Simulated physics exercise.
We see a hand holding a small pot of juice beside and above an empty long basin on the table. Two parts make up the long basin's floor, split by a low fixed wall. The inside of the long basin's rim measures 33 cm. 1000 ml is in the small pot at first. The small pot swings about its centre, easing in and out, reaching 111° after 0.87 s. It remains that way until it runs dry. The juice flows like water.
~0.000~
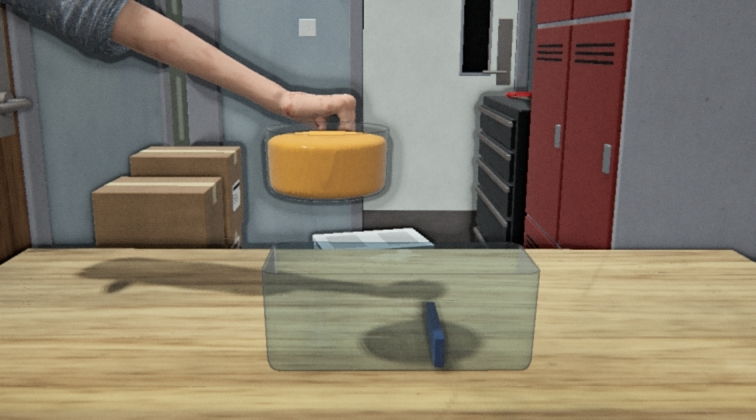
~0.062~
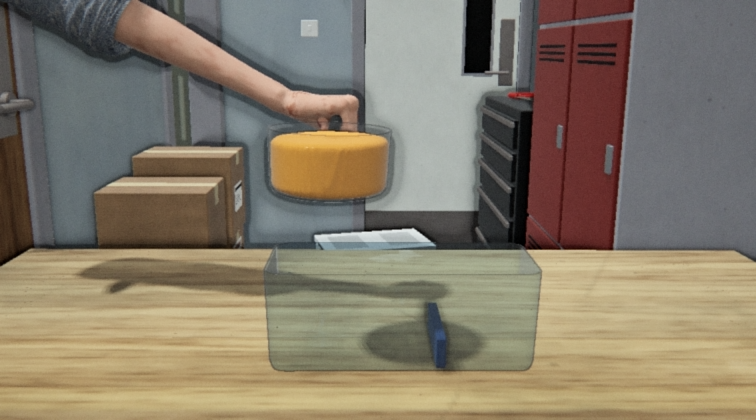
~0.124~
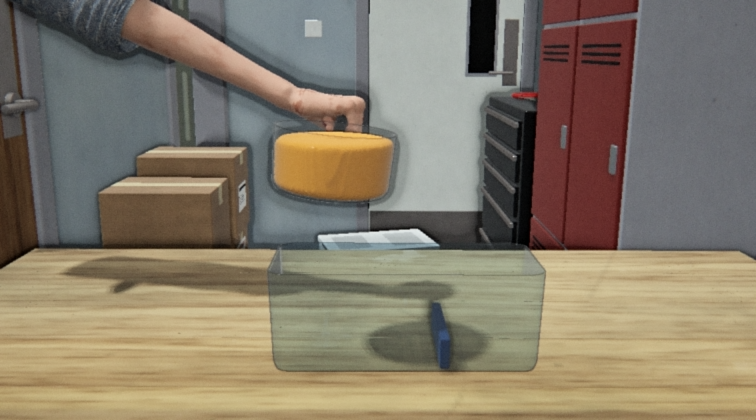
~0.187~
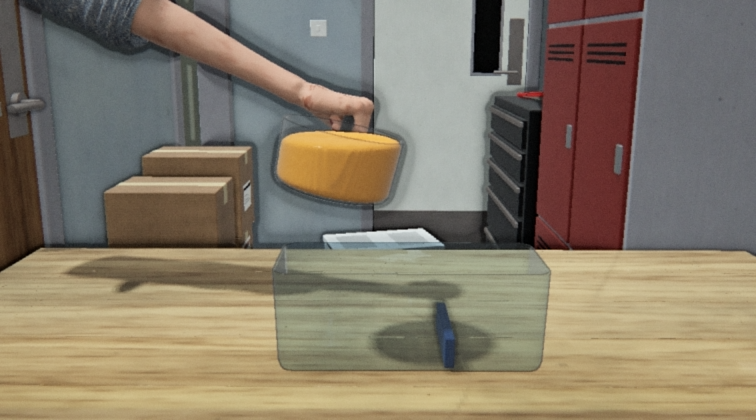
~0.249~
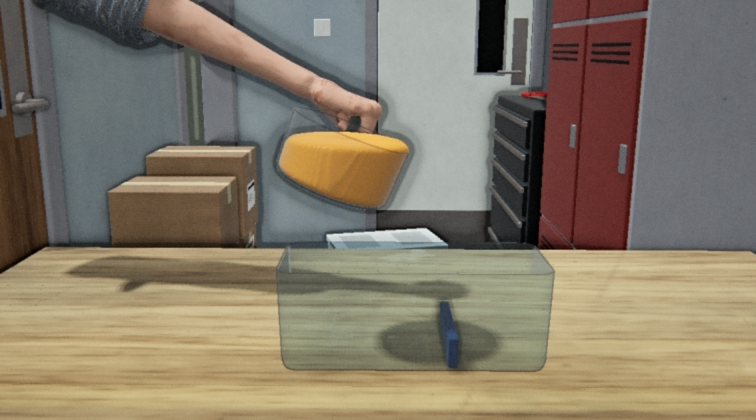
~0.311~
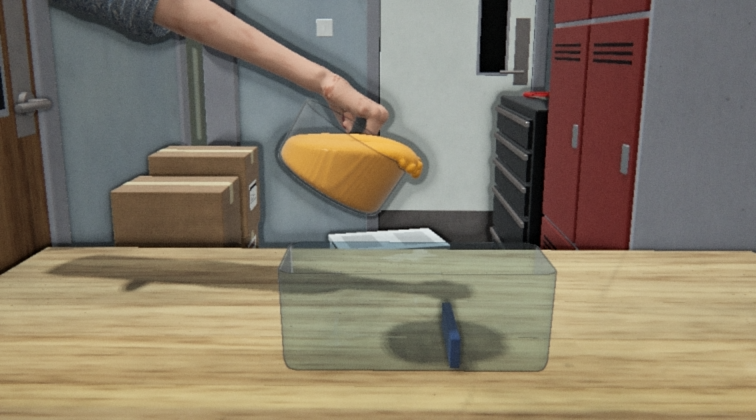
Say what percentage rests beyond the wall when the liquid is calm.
Roughly 38 per cent rests beyond the wall.
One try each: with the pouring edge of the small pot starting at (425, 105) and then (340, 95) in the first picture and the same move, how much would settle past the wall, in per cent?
55 in a hundred, followed by 20 in a hundred.
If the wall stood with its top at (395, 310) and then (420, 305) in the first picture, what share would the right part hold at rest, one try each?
80 per cent first, 60 per cent second.
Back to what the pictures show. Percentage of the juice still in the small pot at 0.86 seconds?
4 %.
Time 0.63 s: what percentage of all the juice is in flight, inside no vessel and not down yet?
32 %.
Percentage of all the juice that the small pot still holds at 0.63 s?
26 %.
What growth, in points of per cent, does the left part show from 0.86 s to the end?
Roughly 14 percent.
After 0.63 s the tilt is 91° and 26 per cent is still to pour, 11 is left of the wall and 30 right of it.
After 0.86 s the tilt is 111° and 4 per cent is still to pour, 47 is left of the wall and 42 right of it.
After 1.11 s the tilt is 111° and 0 per cent is still to pour, 57 is left of the wall and 40 right of it.
After 1.37 s the tilt is 111° and 0 per cent is still to pour, 60 is left of the wall and 38 right of it.
In the end 61 per cent lies left of the wall, 38 right of it and 2 outside.
